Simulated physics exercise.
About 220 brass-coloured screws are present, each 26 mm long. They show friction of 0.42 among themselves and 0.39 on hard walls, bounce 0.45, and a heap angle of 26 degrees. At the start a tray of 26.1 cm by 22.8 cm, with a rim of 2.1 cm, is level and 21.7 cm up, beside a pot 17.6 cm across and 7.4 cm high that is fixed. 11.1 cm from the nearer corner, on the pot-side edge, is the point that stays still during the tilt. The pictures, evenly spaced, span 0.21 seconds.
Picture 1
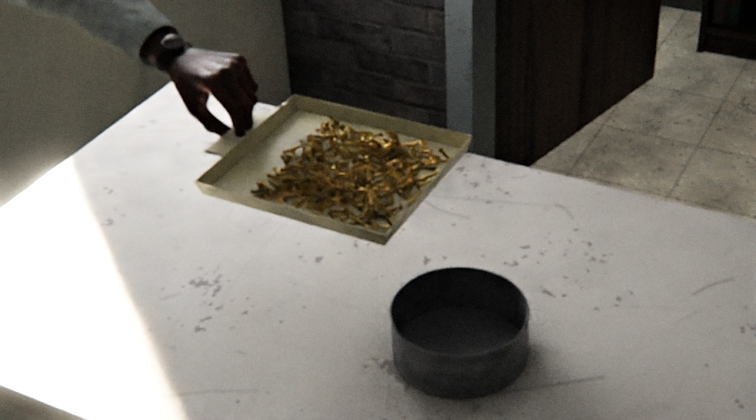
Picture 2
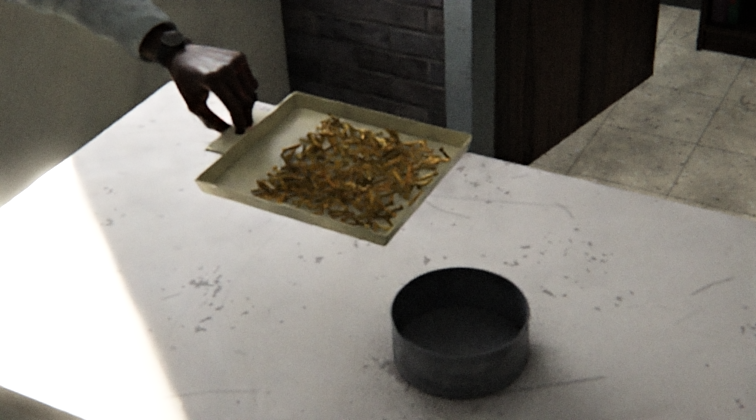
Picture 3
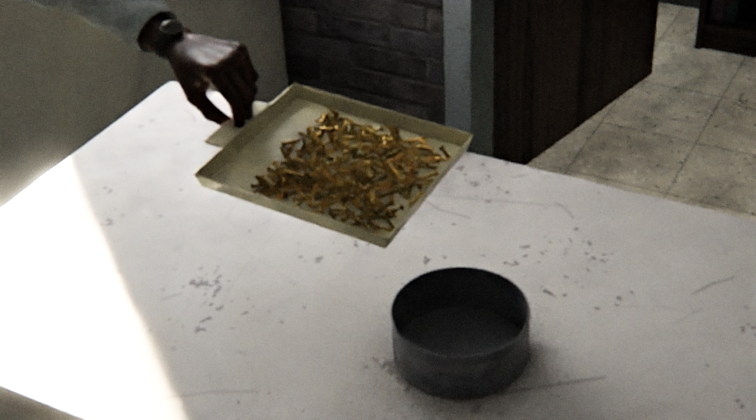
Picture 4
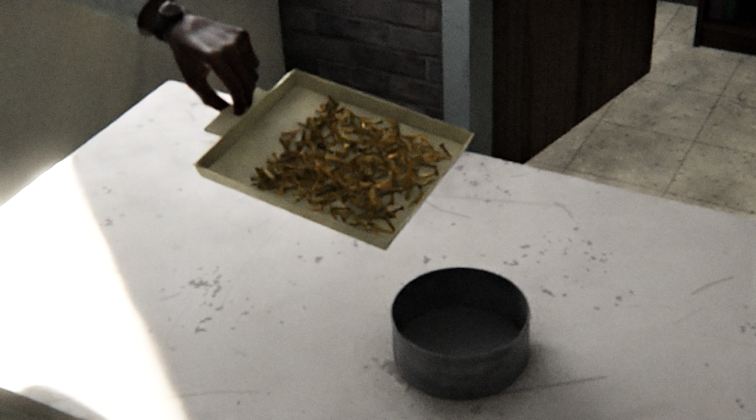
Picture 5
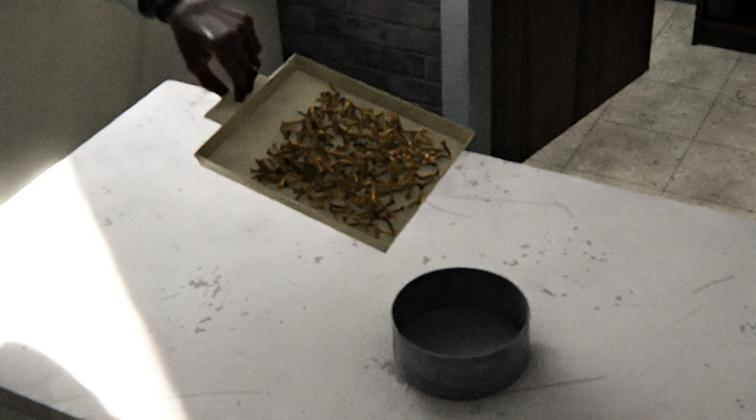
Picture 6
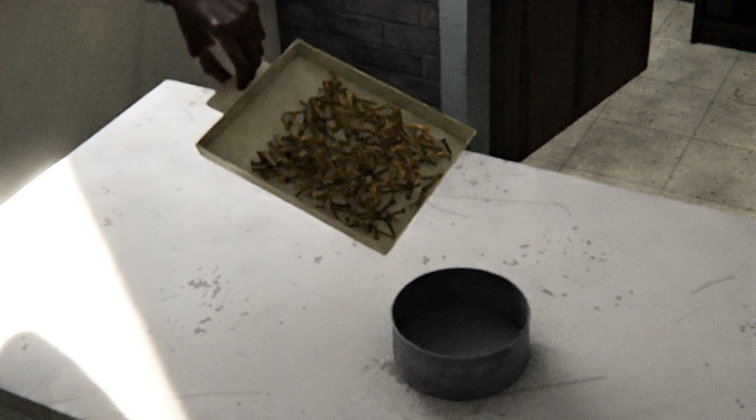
A hand raises the handle end of a tray of brass-coloured screws, tilting it steadily.
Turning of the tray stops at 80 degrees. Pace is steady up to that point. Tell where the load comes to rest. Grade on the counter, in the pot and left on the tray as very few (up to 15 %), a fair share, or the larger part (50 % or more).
Counter: A fair share; pot: The larger part; tray: Very few.
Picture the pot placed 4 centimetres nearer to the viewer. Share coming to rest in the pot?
Roughly 90 per cent.
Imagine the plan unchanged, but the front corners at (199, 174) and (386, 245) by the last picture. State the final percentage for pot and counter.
Split: Pot = 35, counter = 65.
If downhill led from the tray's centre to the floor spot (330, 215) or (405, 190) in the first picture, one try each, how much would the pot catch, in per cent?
The share comes to roughly 20 in a hundred, then roughly 70 in a hundred.
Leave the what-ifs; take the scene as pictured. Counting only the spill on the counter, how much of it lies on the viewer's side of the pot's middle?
About 100 per cent.
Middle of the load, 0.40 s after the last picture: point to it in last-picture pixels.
Load centre: About (415, 214) px.
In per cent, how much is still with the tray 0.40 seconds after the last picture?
Some 90 per cent of the load.
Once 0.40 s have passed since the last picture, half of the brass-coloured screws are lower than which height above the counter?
Some 22 cm above the counter.
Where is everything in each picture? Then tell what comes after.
The first picture shows tray tilt 0 degrees, front corners at (201, 180) and (383, 231); middle of the pieces at (350, 173); pot at (459, 309).
The second picture shows tray tilt 1 degrees, front corners at (201, 178) and (384, 232); middle of the pieces at (351, 172).
The third picture shows tray tilt 4 degrees, front corners at (200, 172) and (385, 234), lowest corner right front; middle of the pieces at (351, 170).
The fourth picture shows tray tilt 8 degrees, front corners at (200, 163) and (386, 237), lowest corner right front; middle of the pieces at (351, 165).
The fifth picture shows tray tilt 14 degrees, front corners at (200, 153) and (387, 241), lowest corner right front; middle of the pieces at (352, 161).
The sixth picture shows tray tilt 19 degrees, front corners at (201, 143) and (388, 245), lowest corner right front; middle of the pieces at (353, 156); pot at (460, 310).
Then, 0.24 s after the last picture, tilt 50 degrees; the tray holds 100 %, the pot 0 %.
Then, 0.40 s after the last picture, tilt 71 degrees; the tray holds 90 %, the pot 0 %.
Then, 0.68 s after the last picture, tilt 80 degrees; the tray holds 10 %, the pot 60 %.
In the end, counter 20 %, pot 70 %, tray 5 %.
